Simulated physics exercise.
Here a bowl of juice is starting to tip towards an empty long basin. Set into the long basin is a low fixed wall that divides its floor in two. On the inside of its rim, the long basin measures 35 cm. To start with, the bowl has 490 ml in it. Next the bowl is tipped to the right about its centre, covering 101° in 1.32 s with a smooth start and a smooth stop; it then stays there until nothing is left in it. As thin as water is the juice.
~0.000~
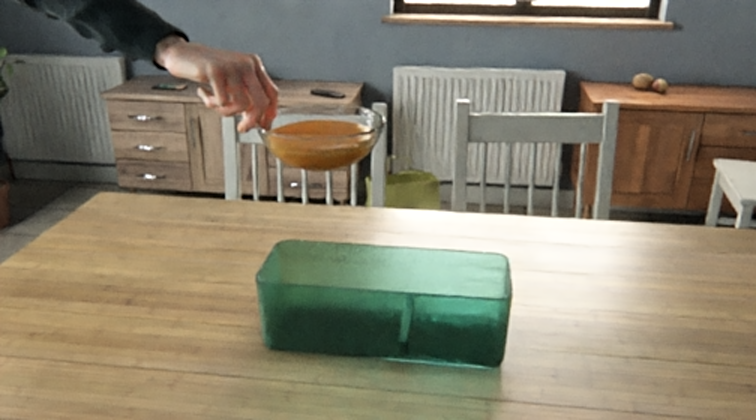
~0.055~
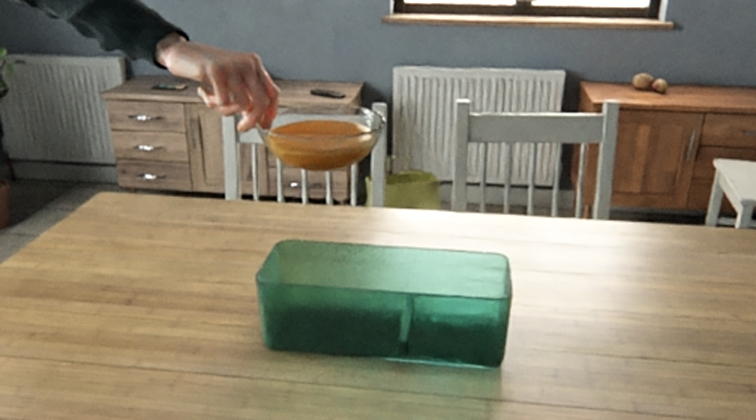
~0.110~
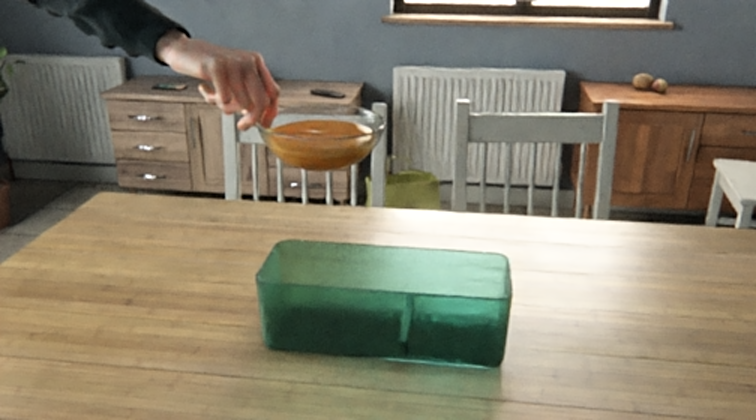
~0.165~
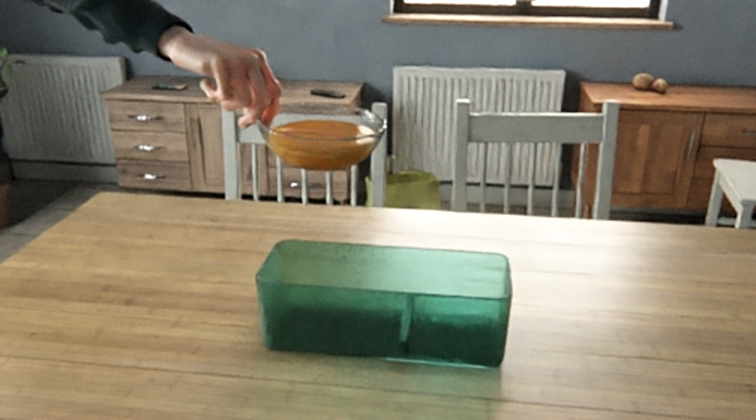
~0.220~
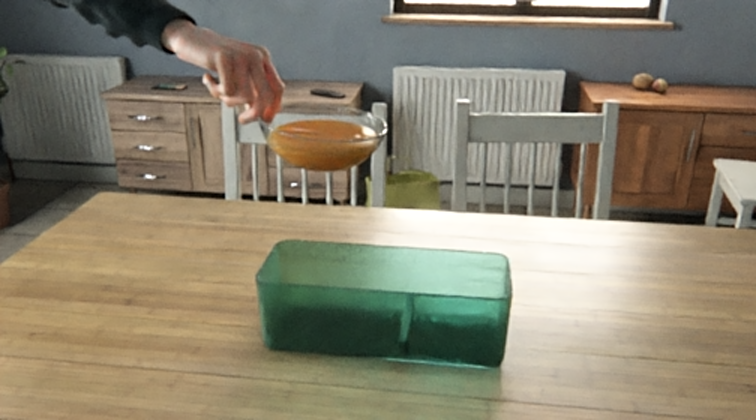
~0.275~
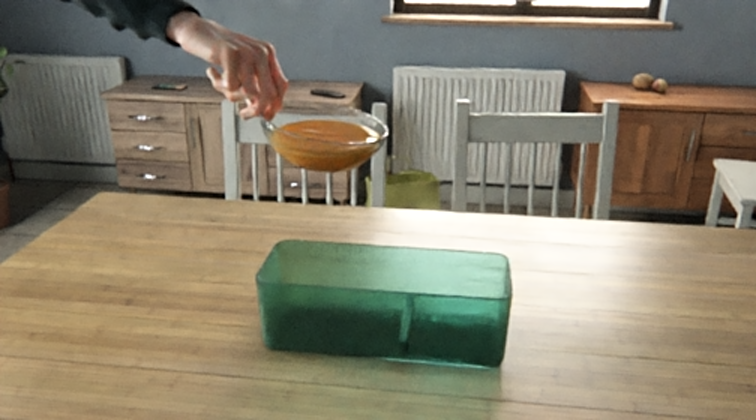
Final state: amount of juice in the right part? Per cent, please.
Approximately 66 %.
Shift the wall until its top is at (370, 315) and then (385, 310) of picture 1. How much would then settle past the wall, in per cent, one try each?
Roughly 90 per cent, then 90 per cent.
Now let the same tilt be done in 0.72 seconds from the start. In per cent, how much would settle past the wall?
65 per cent.
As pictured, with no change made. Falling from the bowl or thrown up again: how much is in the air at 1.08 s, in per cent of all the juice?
I'd say some 5 per cent is in the air.
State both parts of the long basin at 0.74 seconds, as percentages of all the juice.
3 per cent left and 16 right, roughly.
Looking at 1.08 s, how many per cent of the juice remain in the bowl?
About 0 % is still there.
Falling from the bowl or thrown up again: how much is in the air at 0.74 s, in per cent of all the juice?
About 42 per cent.
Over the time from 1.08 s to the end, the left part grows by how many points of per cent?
About 12 percent.
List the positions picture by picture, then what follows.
In the first frame, it leans 0°; its right rim is at (384, 124); the juice meets the walls at (268, 131) and (377, 136); the long basin's rim runs from (267, 260) to (510, 277); the wall's top is at (407, 319).
In the second frame, it leans 0°; its right rim is at (384, 125); the juice meets the walls at (268, 131) and (377, 136).
In the third frame, it leans 2°; its right rim is at (384, 126); the juice meets the walls at (268, 130) and (377, 137).
In the fourth frame, it leans 4°; its right rim is at (385, 128); the juice meets the walls at (270, 130) and (378, 137).
In the fifth frame, it leans 7°; its right rim is at (385, 132); the juice meets the walls at (271, 129) and (379, 138).
In the sixth frame, it leans 10°; its right rim is at (386, 136); the juice meets the walls at (273, 130) and (382, 139).
By 0.74 s the tilt is 60° and 39 per cent is still to pour, 3 is left of the wall and 16 right of it.
By 1.08 s the tilt is 93° and 0 per cent is still to pour, 21 is left of the wall and 73 right of it.
By 1.43 s the tilt is 101° and 0 per cent is still to pour, 30 is left of the wall and 68 right of it.
By 1.82 s the tilt is 101° and 0 per cent is still to pour, 32 is left of the wall and 67 right of it.
At rest 32 per cent lies left of the wall, 66 right of it and 1 outside.
